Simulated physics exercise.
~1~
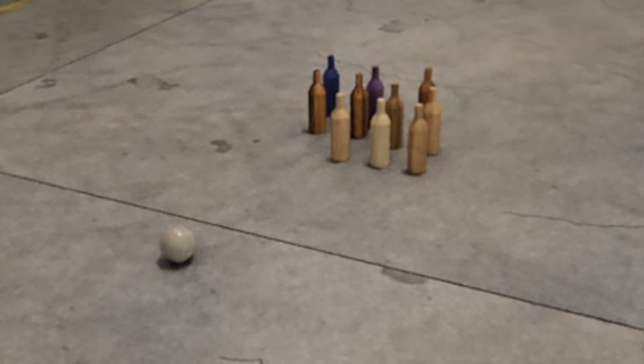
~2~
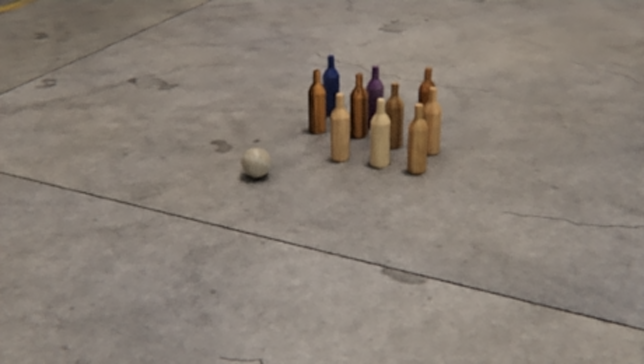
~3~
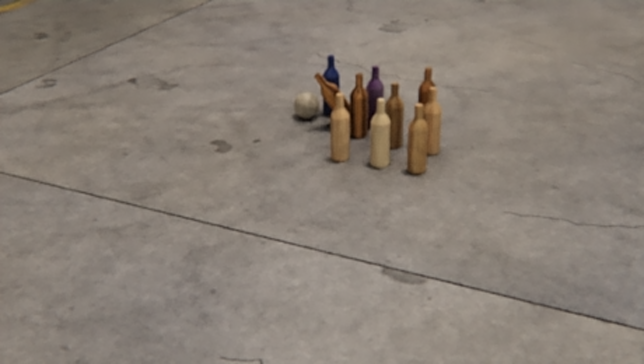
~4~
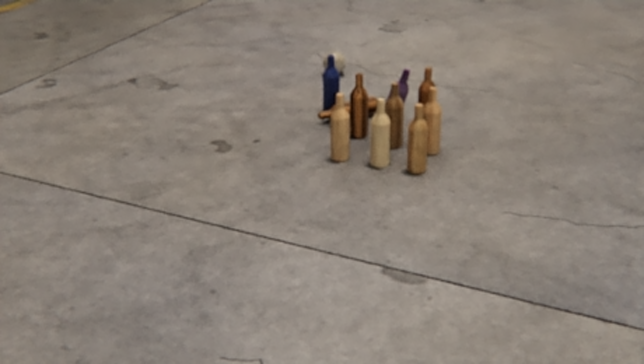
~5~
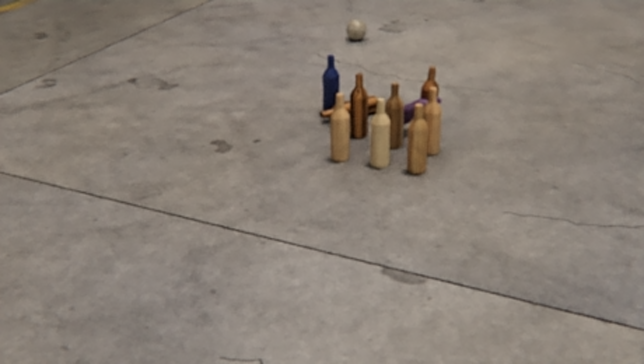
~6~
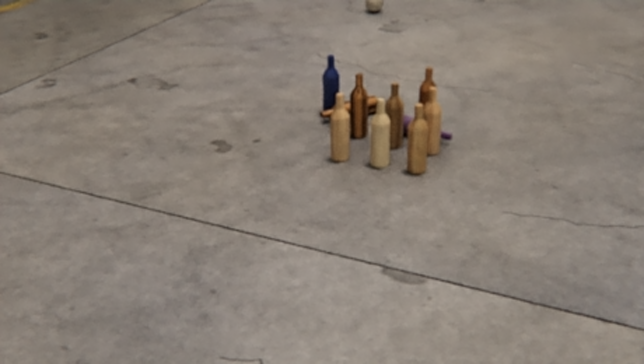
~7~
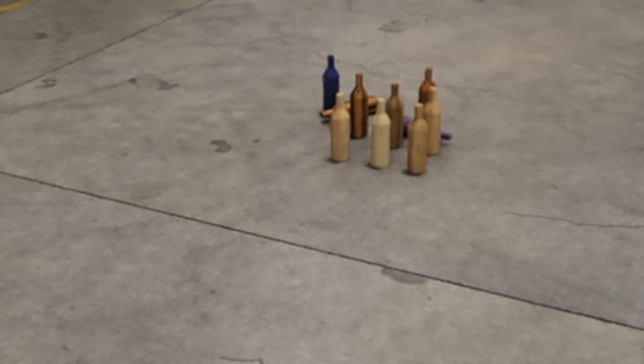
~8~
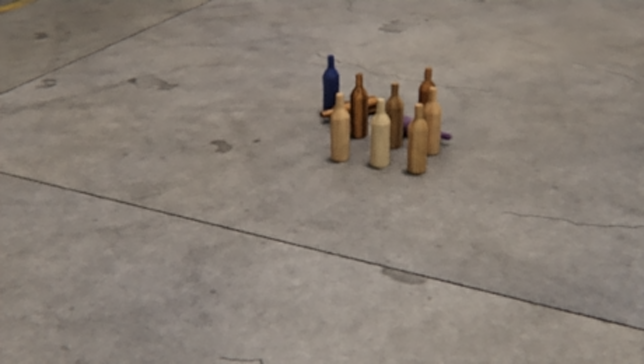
Pale ball rolling into a cluster of wooden skittles, toppling an orange-brown one and the purple one, then rolling away out of view.
